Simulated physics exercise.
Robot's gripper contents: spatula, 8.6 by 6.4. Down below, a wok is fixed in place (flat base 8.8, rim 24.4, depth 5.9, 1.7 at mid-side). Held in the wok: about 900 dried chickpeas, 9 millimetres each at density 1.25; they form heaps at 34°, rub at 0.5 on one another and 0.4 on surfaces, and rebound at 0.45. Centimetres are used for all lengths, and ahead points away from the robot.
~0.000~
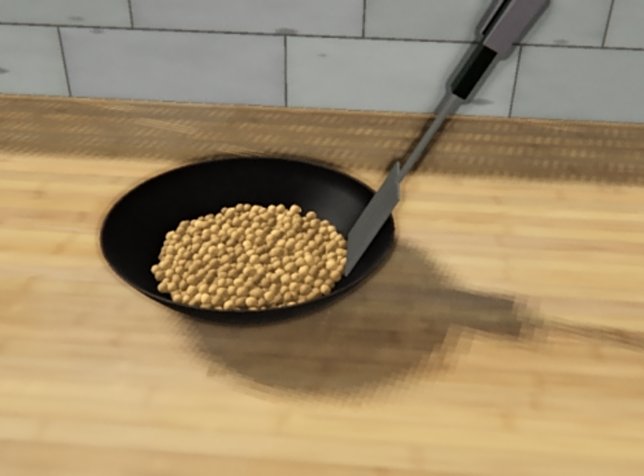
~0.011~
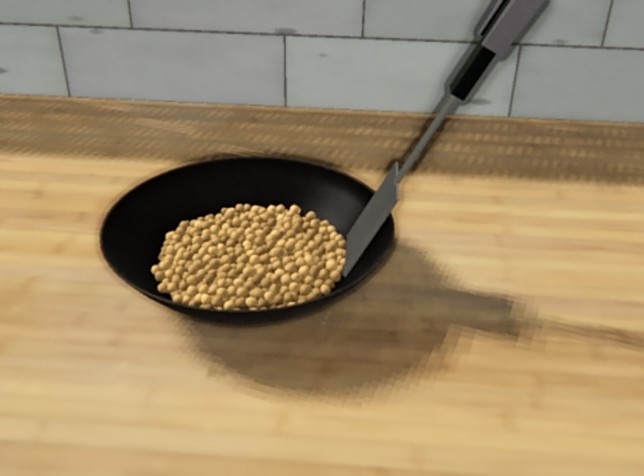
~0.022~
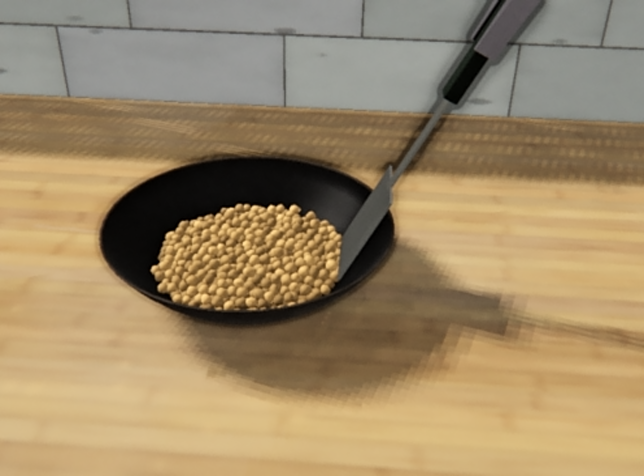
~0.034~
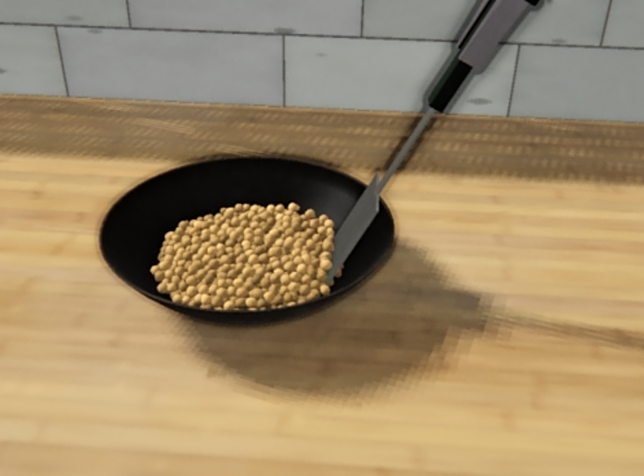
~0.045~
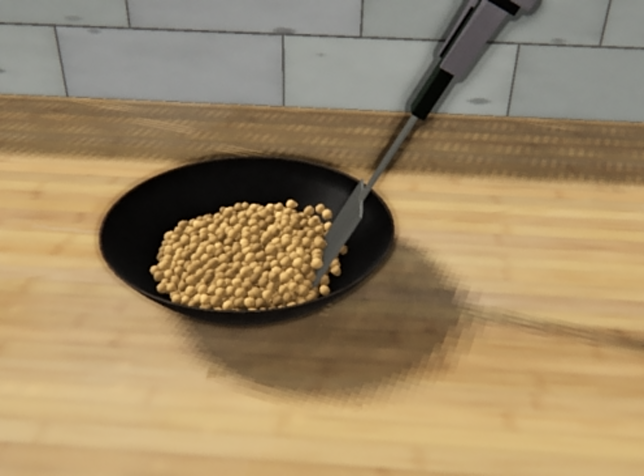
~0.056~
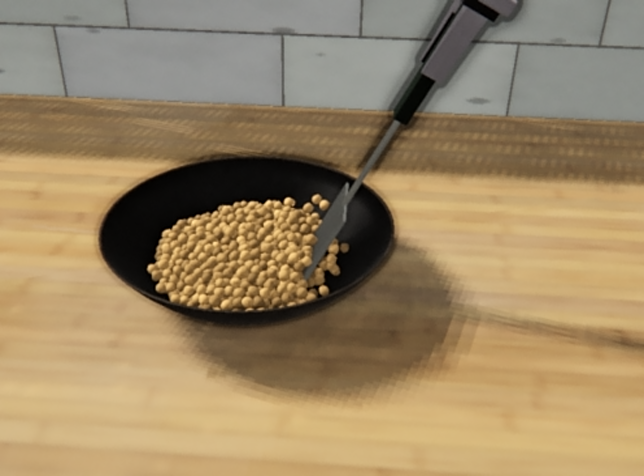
At the start, a spatula with a dark handle rests at the right edge of a heap of chickpeas in a black wok on a wooden surface. The spatula barely moves at first, then slides a short way left into the heap, nudging the nearest chickpeas, a few of which scatter around its blade.
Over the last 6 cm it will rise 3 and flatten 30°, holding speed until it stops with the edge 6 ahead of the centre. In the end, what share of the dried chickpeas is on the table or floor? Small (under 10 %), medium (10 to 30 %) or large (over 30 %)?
Medium.
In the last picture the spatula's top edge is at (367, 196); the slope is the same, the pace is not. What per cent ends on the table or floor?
I'd say around 5 per cent.
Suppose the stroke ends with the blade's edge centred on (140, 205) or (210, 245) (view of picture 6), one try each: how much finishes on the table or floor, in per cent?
I'd say roughly 40 per cent, then roughly 5 per cent.
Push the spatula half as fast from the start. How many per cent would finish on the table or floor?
Then roughly 0 percent.
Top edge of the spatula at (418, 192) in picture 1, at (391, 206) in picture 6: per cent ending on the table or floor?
Off the vessel, on the table or floor: Some 0 percent.
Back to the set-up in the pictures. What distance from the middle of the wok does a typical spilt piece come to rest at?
The answer is around 24 cm.
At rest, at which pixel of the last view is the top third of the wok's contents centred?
Pixel estimate: About (168, 242).
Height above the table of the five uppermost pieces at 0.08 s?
Roughly 6 cm.
After 0.08 s, sloping 63°, highest piece 6 above the table; 900 in the wok.
After 0.11 s, sloping 53°, highest piece 8 above the table; 900 in the wok.
After 0.32 s, sloping 33°, highest piece 8 above the table; 716 in the wok, 112 on the table or floor, 72 on the blade or in flight.
After 1.38 s, sloping 33°, highest piece 6 above the table; 714 in the wok, 186 on the table or floor.
At rest, 714 in the wok, 186 on the table or floor. That is 21 % on the table or floor.
